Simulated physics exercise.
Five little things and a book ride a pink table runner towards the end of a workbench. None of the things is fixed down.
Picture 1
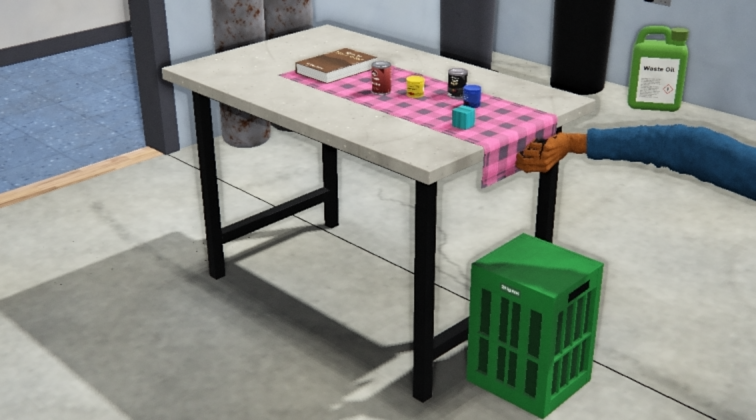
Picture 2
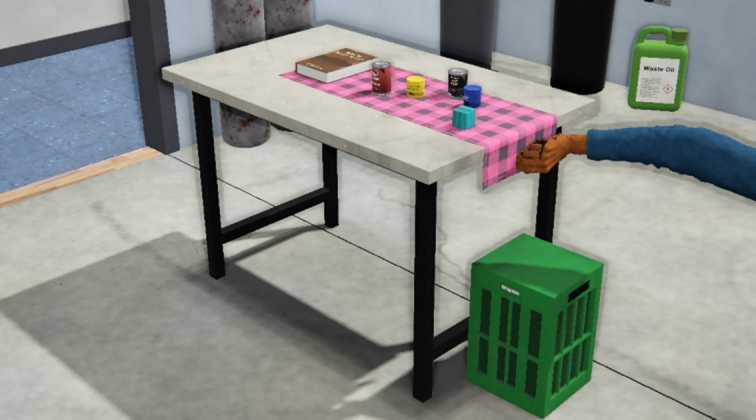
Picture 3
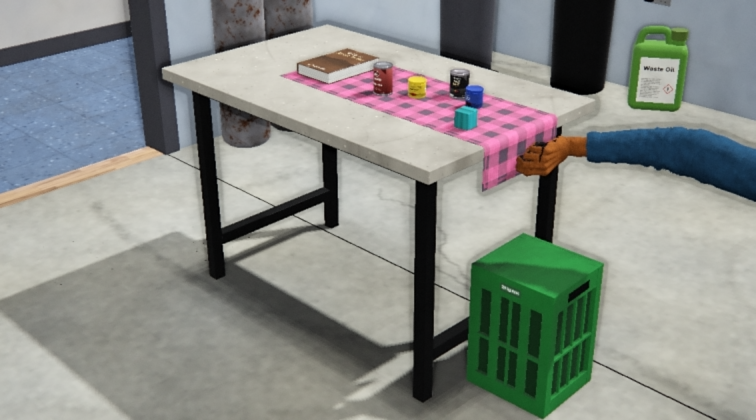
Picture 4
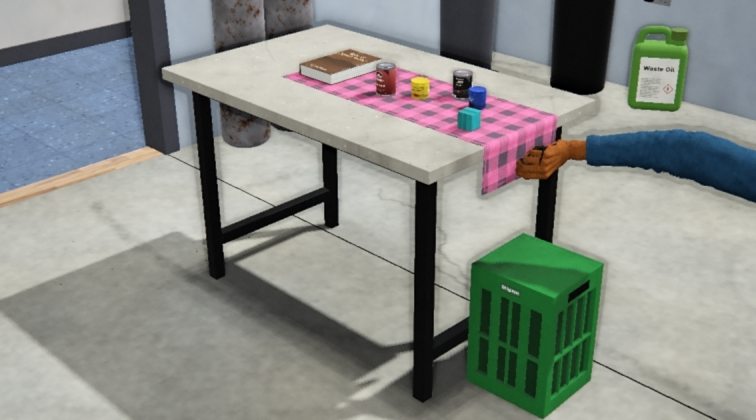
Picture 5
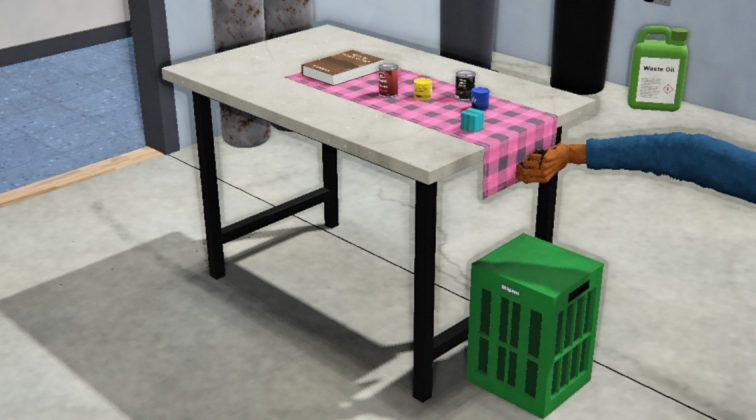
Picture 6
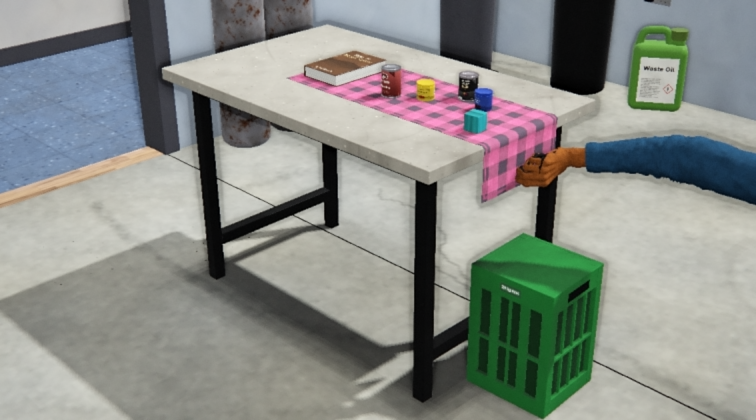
We see a hand in a blue sleeve gripping the hanging end of a pink checked runner on a workbench above a green crate, slowly drawing it downward as the book, cans, small pots and turquoise cube shift slightly right.
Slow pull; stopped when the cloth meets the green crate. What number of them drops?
It sends two things down.
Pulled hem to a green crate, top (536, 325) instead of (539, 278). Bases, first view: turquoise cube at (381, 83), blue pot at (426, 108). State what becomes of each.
Outcome: Turquoise cube keeps its perch; blue pot is gone.
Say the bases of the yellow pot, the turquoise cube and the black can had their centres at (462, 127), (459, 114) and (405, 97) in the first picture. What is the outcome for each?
Yellow pot gone, turquoise cube gone, black can stays.
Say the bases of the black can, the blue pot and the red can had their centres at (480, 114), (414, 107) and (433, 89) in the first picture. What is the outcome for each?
As for the black can, it tips off; the blue pot stays where it is; the red can stays where it is.
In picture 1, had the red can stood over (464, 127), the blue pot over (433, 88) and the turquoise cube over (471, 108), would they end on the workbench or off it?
Of the three, the red can ends off the top, the blue pot stays aloft and the turquoise cube ends off the top.
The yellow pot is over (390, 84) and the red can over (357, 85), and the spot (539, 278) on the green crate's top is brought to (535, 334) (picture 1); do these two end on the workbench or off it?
The yellow pot ends up still on top and the red can ends up still on top.
Early on, hem near (518, 216); turquoise cube gone.
Midway, hem on the crate; turquoise cube and blue pot gone.
Finally, hem on the crate; turquoise cube and blue pot gone. The count of fallen things is two.
